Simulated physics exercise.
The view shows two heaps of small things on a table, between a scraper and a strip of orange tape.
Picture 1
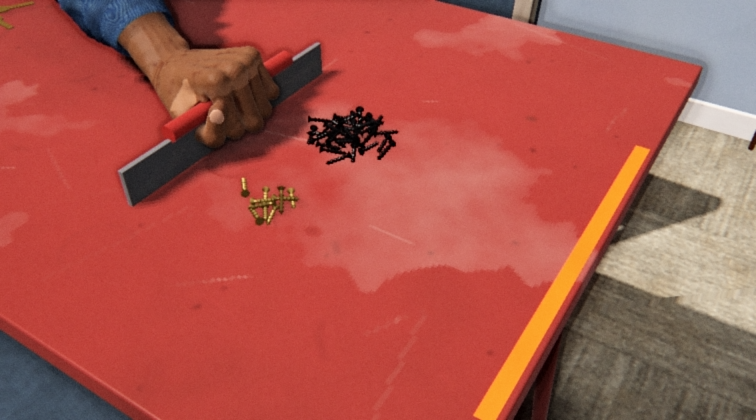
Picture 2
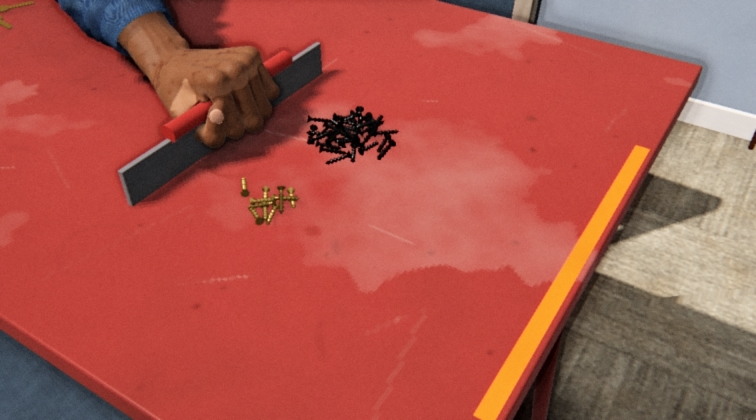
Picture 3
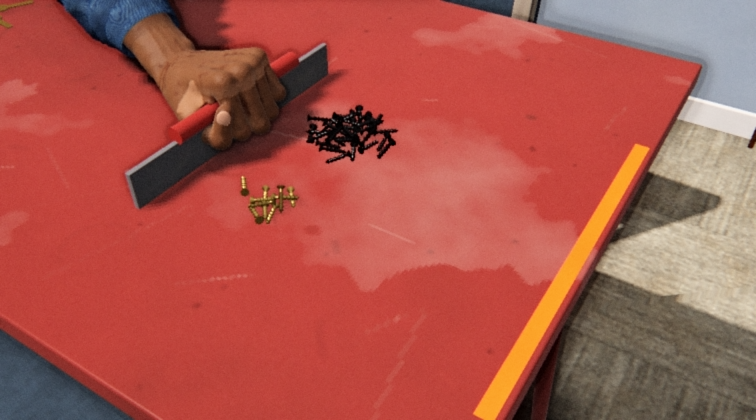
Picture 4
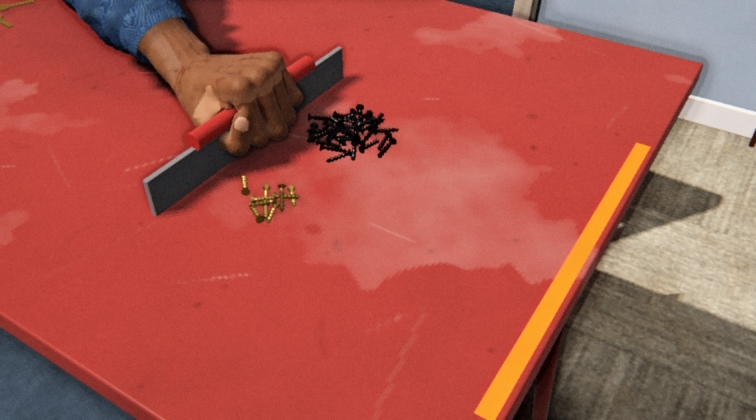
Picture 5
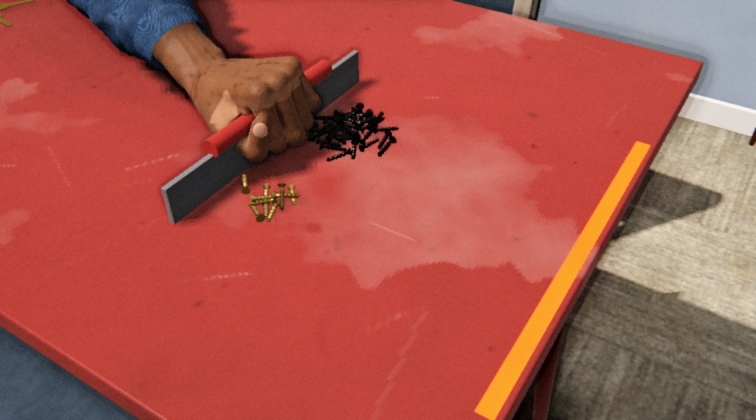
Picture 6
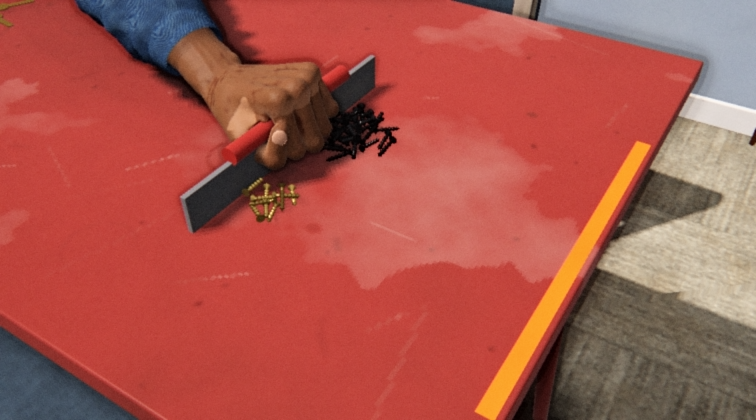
The video shows a hand holding a scraper by its red handle on a red table, at first still, then sliding it rightward until it nudges the nearest brass screws and black screws slightly along, with orange tape along the table's edge.
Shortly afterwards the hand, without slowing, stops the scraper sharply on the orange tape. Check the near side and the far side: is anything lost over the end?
My prediction: The front portion will not stay whole up there; the back portion will not stay whole up there.
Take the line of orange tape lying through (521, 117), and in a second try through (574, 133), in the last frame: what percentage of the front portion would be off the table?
First stop around 0 per cent, second stop around 0 per cent.
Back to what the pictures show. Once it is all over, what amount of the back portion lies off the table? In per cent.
Something like 100 per cent, roughly.
Then, 0.94 s past the last view, scraper still moving, near (431, 167); front portion all on the table, its front near (406, 257); back portion all on the table, its front near (494, 199).
Then, 1.90 s past the last view, scraper stopped at the orange tape; front portion about two thirds over the edge; back portion most over the edge.
Then, 2.18 s past the last view, scraper stopped at the orange tape; front portion all over the edge; back portion all over the edge.
Finally, scraper stopped at the orange tape; front portion all over the edge; back portion all over the edge.
